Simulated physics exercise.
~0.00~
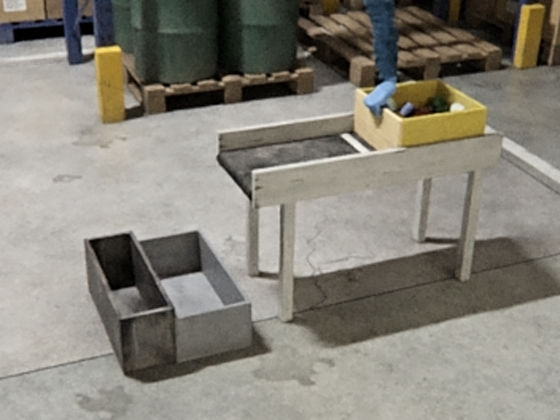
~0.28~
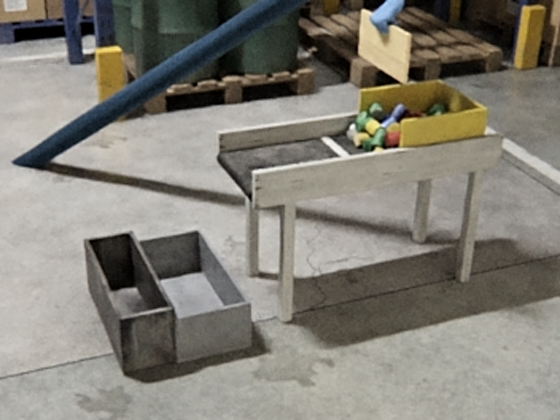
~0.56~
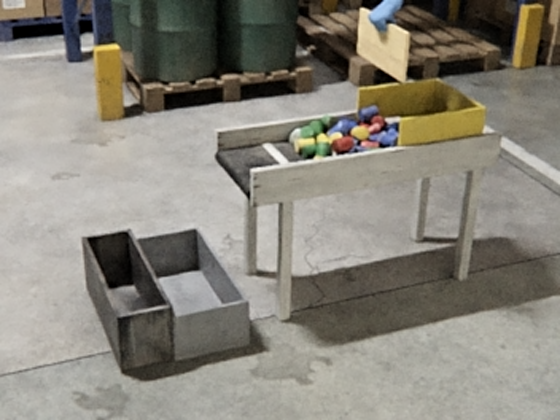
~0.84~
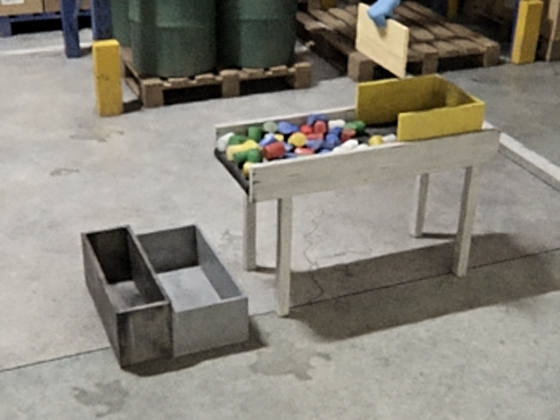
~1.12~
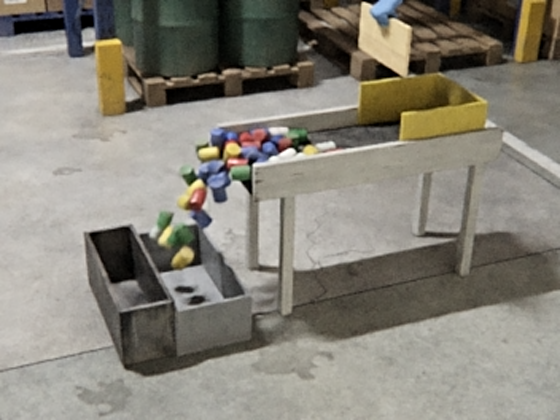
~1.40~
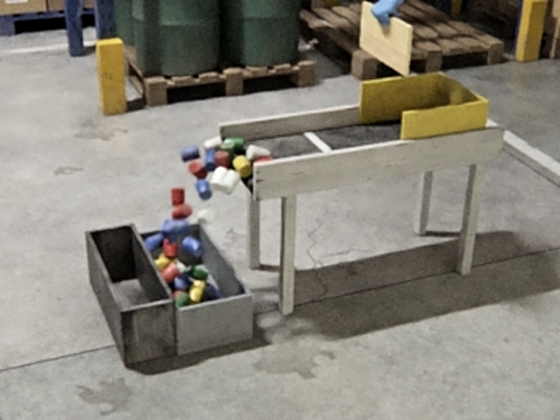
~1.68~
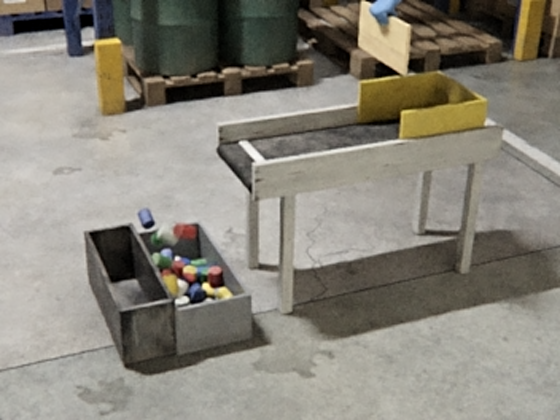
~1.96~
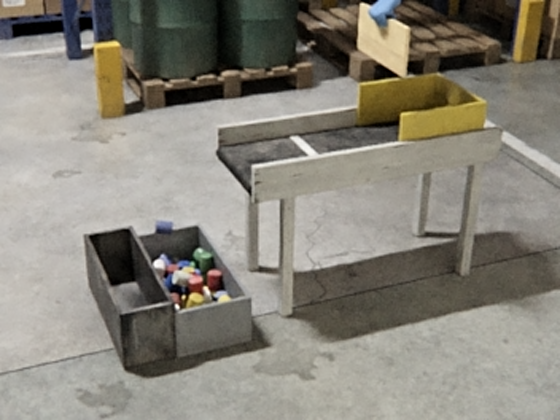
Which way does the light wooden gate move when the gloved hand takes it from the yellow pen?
The gate moves up, and the hand then holds it above the table.
